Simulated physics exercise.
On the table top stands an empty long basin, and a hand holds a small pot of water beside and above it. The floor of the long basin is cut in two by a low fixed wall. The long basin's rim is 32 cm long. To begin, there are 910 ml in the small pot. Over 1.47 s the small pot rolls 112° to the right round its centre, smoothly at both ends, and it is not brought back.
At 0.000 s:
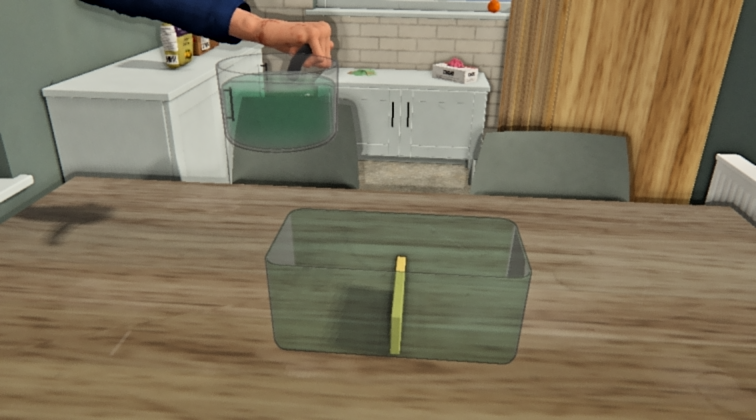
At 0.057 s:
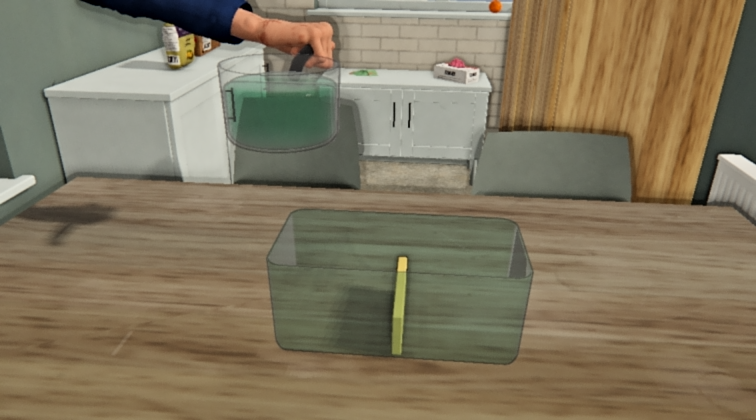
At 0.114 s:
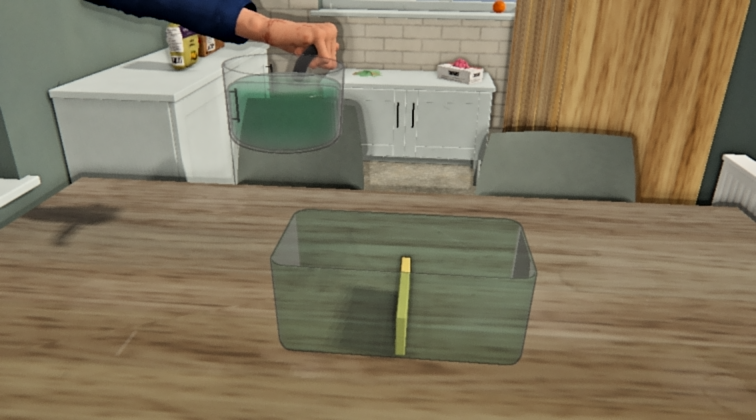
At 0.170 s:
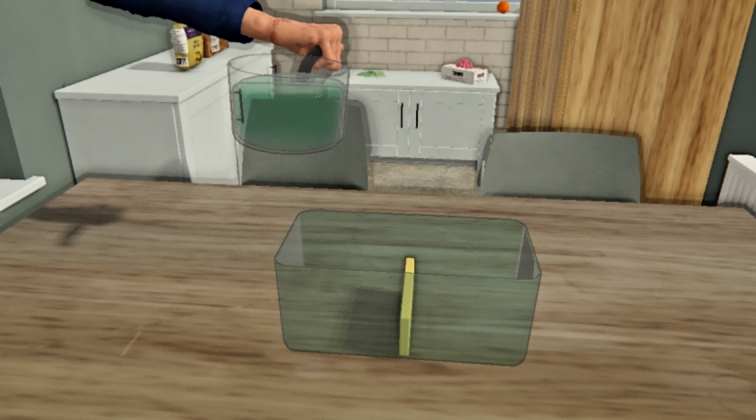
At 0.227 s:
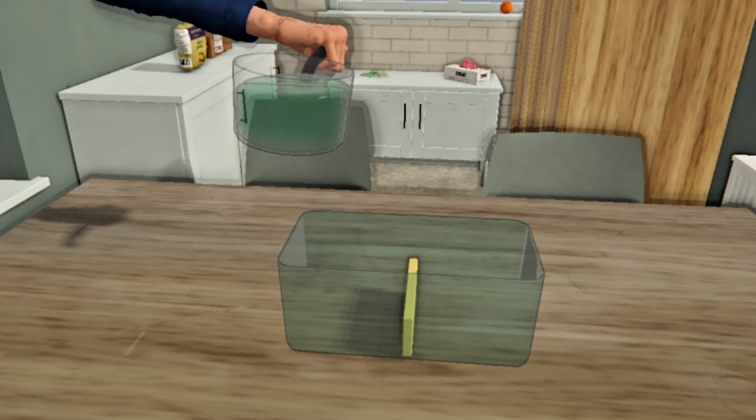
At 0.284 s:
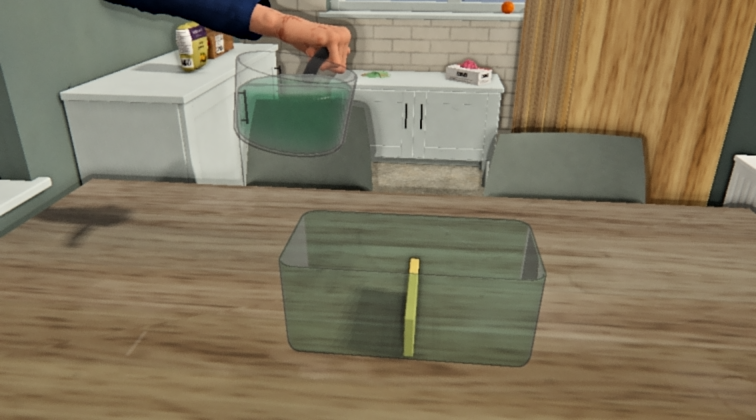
In a kitchen, a hand holds a clear pot of green liquid above and to the left of an empty transparent basin on a wooden table, tilting the pot slightly to the right while the view shifts a little.
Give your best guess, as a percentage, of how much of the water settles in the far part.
I would say 54 per cent of it settles there.
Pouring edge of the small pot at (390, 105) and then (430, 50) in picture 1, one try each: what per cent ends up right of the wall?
The first try gives around 95 percent, the second around 85 percent.
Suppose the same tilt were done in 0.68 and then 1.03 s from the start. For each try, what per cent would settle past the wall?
Try 1: 35 %; try 2: 50 %.
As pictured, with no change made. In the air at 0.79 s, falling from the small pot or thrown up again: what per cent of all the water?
Some 24 per cent, I reckon.
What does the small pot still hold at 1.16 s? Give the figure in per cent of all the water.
Close to 14 percent of the total.
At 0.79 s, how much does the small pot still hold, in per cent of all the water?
Roughly 70 %.
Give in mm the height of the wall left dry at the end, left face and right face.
Left about 42 mm, while the right is about 38 mm.
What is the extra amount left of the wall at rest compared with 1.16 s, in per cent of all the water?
That works out to roughly 26 per cent of the whole.
Then, 0.79 s in, the tilt is 63° and 70 per cent is still to pour, 3 is left of the wall and 2 right of it.
Then, 1.16 s in, the tilt is 100° and 14 per cent is still to pour, 20 is left of the wall and 52 right of it.
Then, 1.55 s in, the tilt is 112° and 0 per cent is still to pour, 45 is left of the wall and 53 right of it.
Then, 1.97 s in, the tilt is 112° and 0 per cent is still to pour, 46 is left of the wall and 54 right of it.
Finally, 46 per cent lies left of the wall, 54 right of it and 0 outside.
